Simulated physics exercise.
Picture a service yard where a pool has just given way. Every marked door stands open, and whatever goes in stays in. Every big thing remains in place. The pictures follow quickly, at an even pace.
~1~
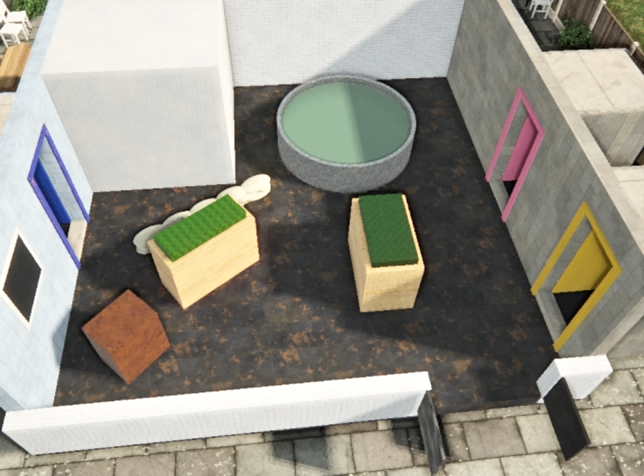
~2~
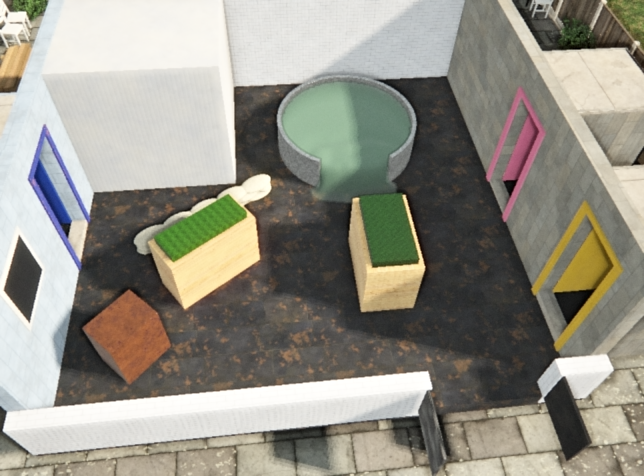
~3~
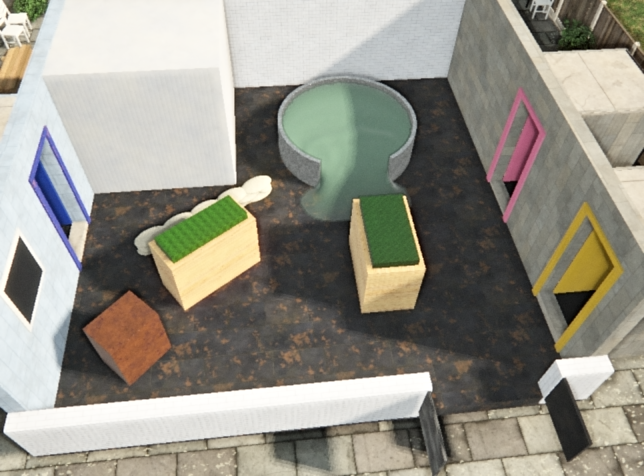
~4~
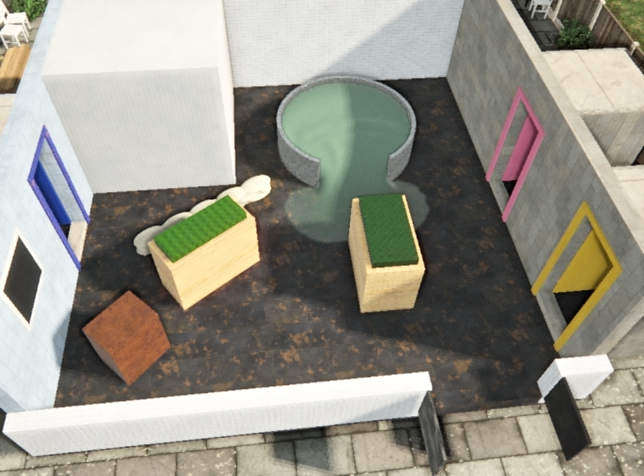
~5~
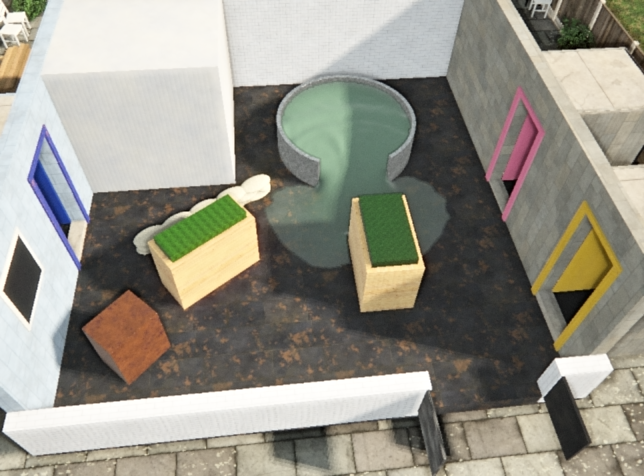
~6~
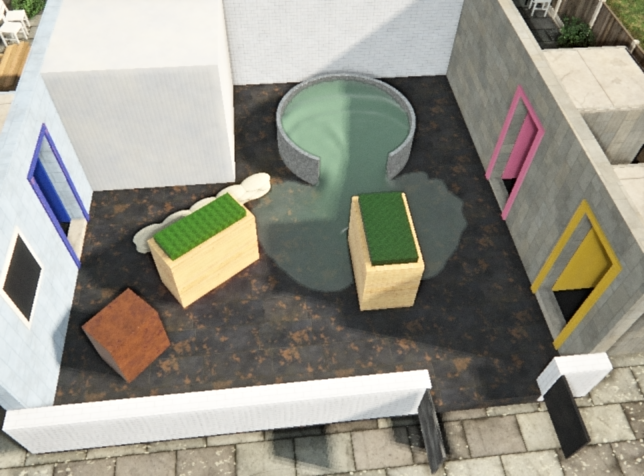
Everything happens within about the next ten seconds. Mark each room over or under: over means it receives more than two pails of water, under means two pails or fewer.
Yellow door - under; blue door - under; pink door - over.
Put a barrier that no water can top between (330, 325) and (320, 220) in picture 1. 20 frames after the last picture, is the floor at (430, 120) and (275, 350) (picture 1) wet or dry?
Spared and submerged, in that order.
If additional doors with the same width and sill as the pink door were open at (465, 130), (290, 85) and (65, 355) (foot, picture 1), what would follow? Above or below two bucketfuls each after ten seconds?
As listed: Lets less in, stays under, passes that mark.
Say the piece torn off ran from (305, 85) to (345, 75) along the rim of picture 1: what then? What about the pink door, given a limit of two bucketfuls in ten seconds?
Result - pink undershoots.
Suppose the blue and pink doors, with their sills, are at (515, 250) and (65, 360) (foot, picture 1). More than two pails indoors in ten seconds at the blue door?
Note - blue door: Beyond the mark.
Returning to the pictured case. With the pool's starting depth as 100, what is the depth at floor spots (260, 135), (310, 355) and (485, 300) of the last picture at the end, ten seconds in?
Going in order, that's 4, 8 and 8 %.
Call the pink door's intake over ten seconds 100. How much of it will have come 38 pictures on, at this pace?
Something like 80 in a hundred.
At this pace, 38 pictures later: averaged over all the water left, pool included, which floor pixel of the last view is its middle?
The water centres close to (320, 238).
A moment on, water covers 30 % of the floor; the yellow door not reached, the blue door not reached, the pink door not reached.
Next, water covers 40 % of the floor; the yellow door wet at the sill, nothing in, the blue door not reached, the pink door wet at the sill, nothing in.
Then, water covers 55 % of the floor; the yellow door wet at the sill, nothing in, the blue door not reached, the pink door over two buckets in.
Later, water covers 80 % of the floor; the yellow door under two buckets in, the blue door wet at the sill, nothing in, the pink door far over two buckets in.
In the end, water covers 95 % of the floor; the yellow door under two buckets in, the blue door wet at the sill, nothing in, the pink door far over two buckets in.
